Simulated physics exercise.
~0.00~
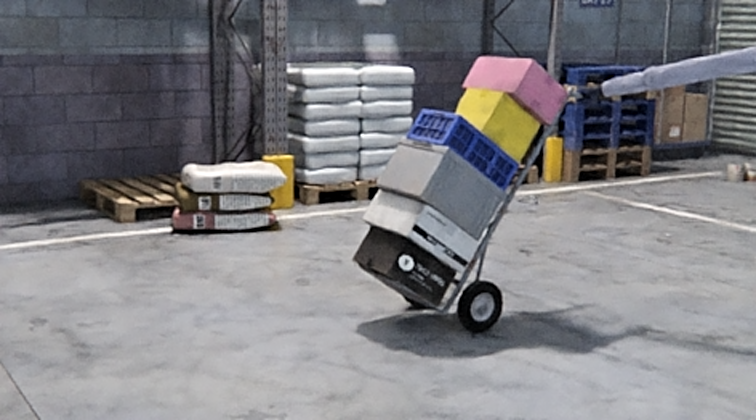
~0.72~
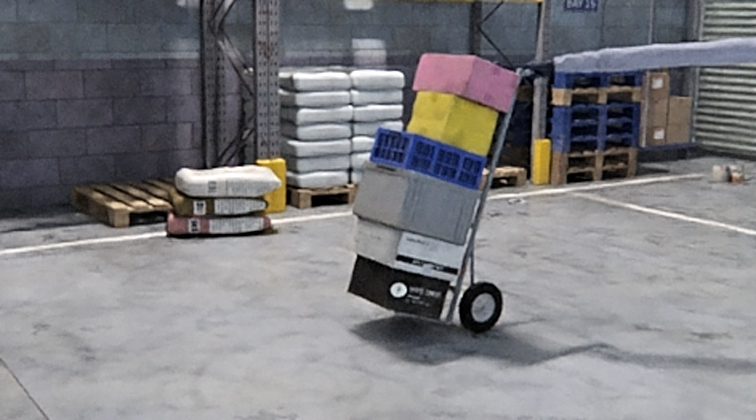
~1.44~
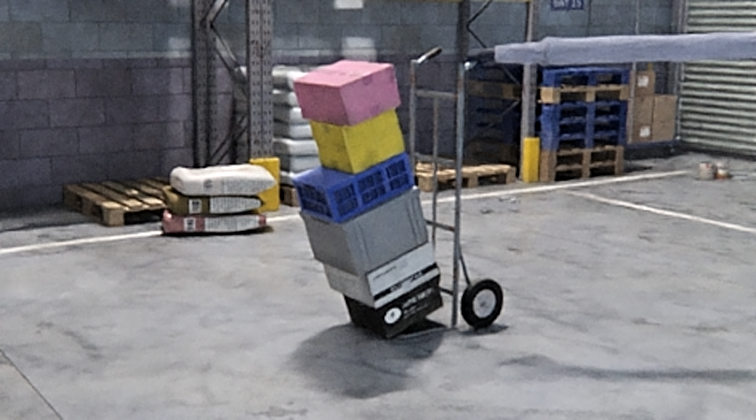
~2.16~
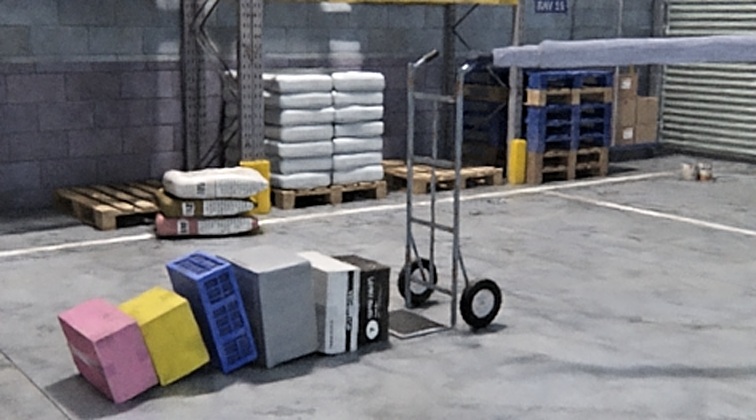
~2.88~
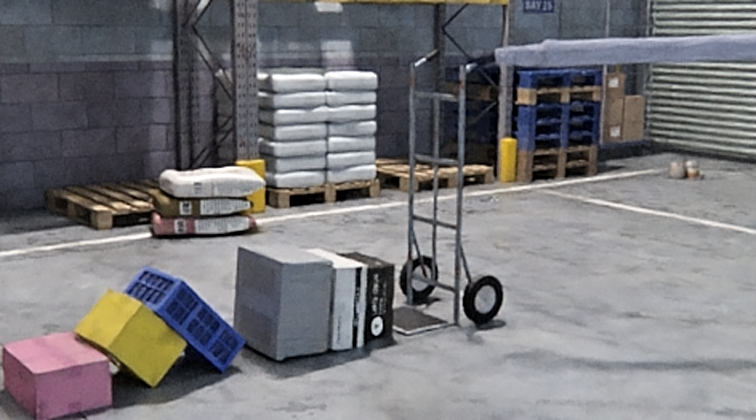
An arm tips a loaded hand truck upright, and its stacked boxes topple left across the floor.
